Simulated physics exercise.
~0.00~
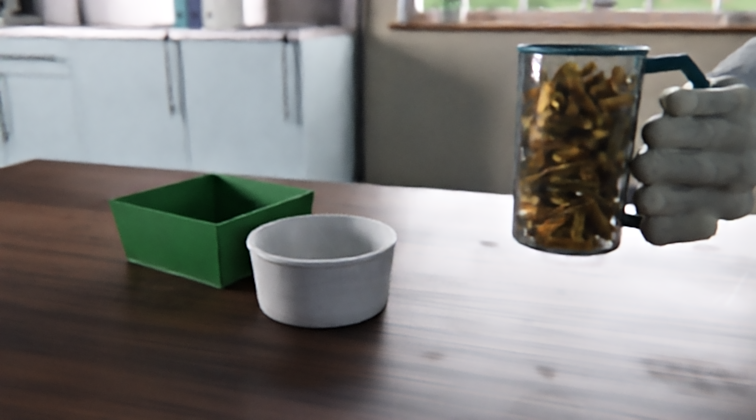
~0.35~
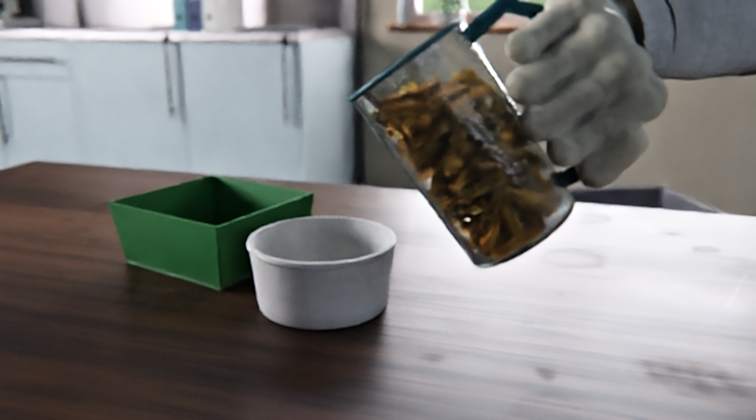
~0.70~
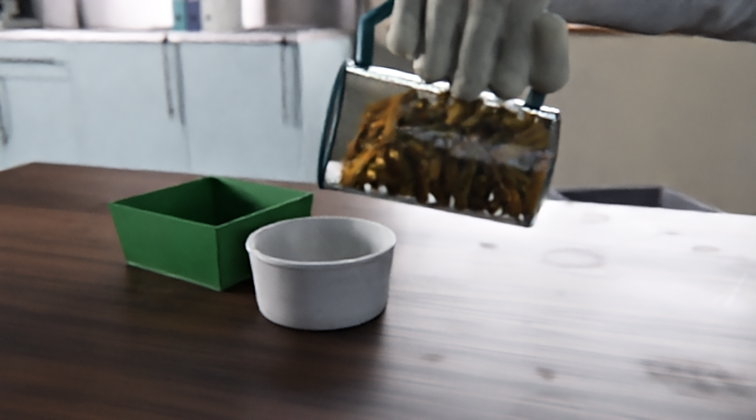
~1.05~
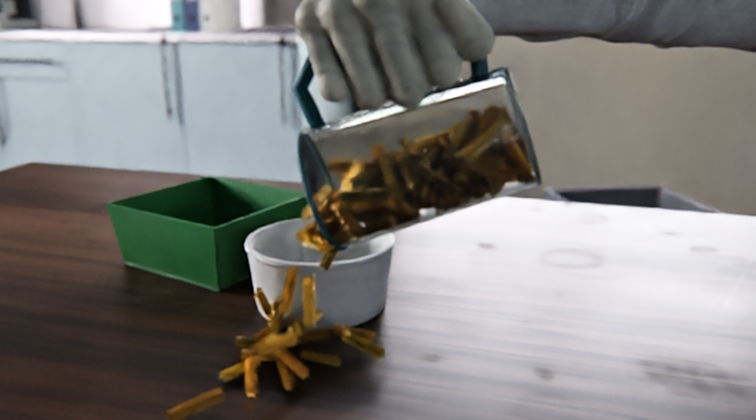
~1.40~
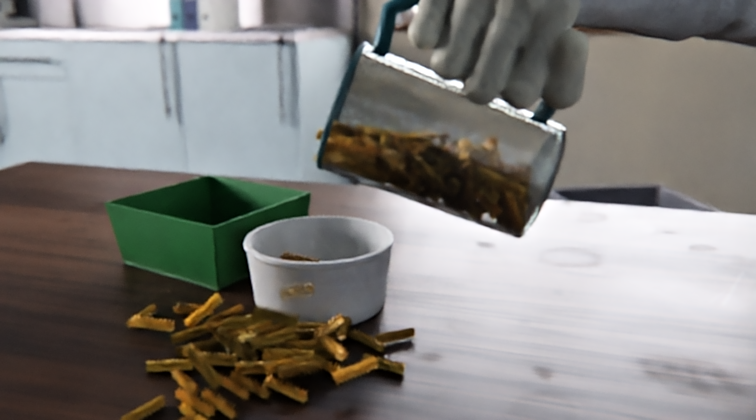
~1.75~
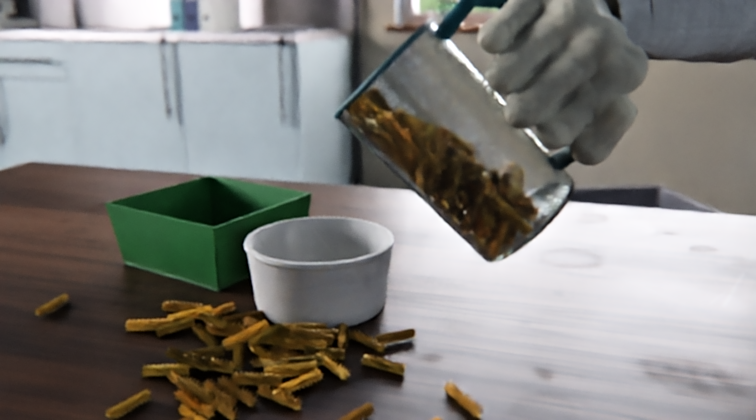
Dry pasta spilling from a glass cup tipped by a gloved hand, scattering before a white dish, the cup keeping the rest.
